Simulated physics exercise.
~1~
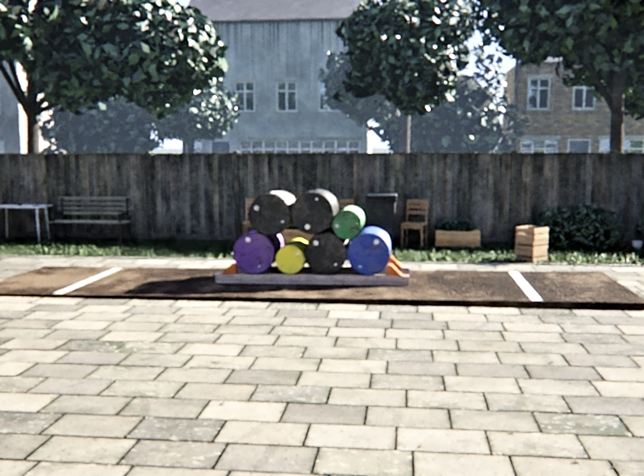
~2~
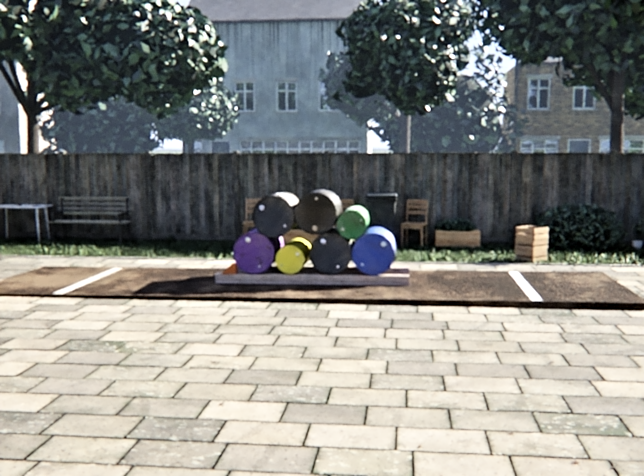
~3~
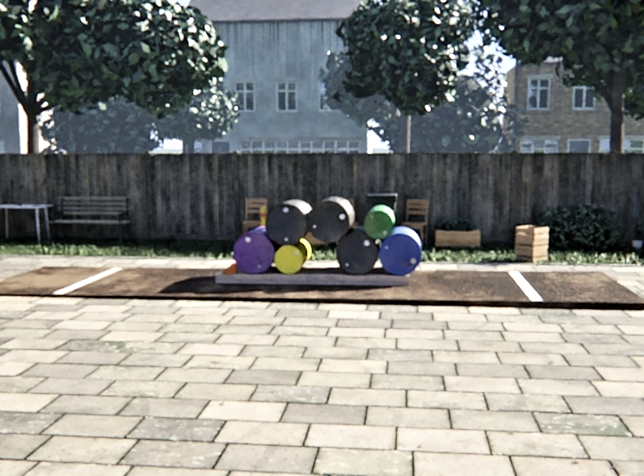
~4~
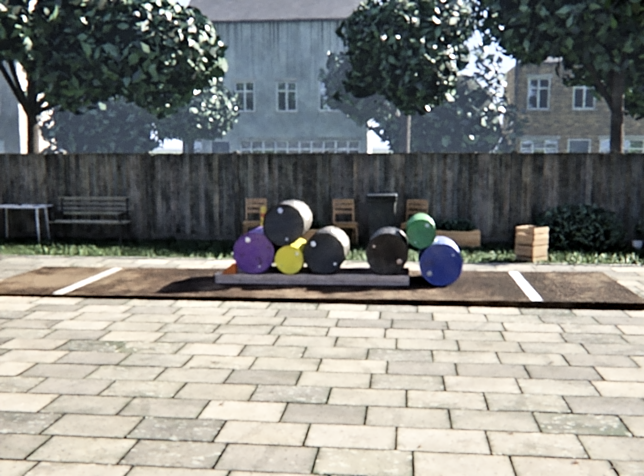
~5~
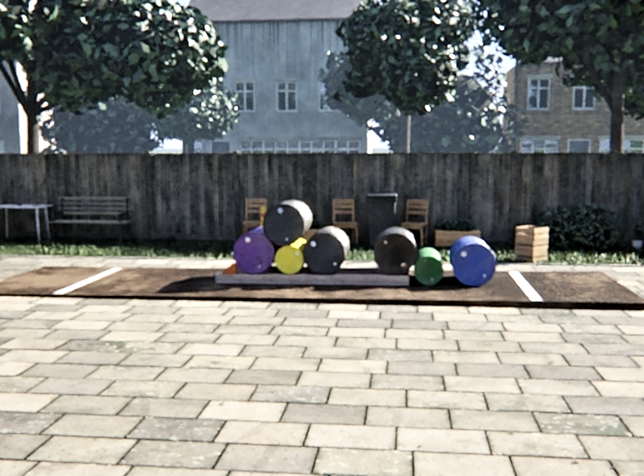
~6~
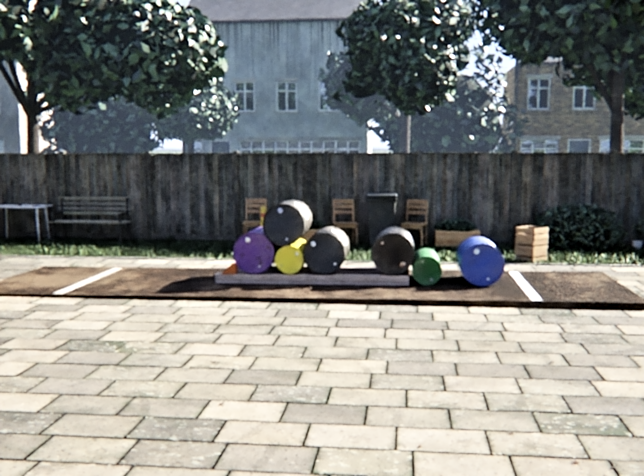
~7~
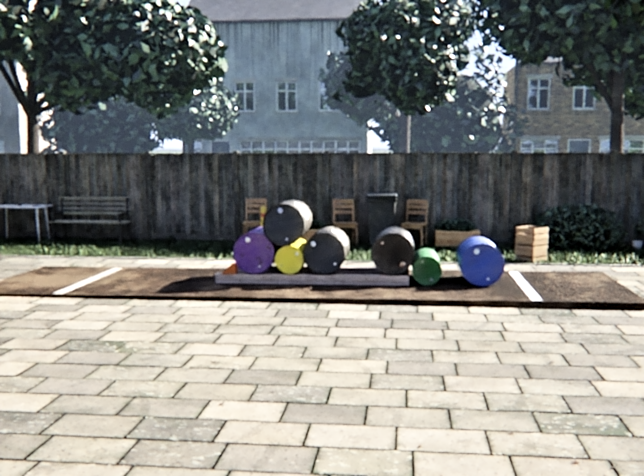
The blue drum rolled right as the stack of drums spread apart, dropping off the low platform with the green one behind it, and both stopped short of the right white line while purple, yellow and three dark drums stayed on the platform.
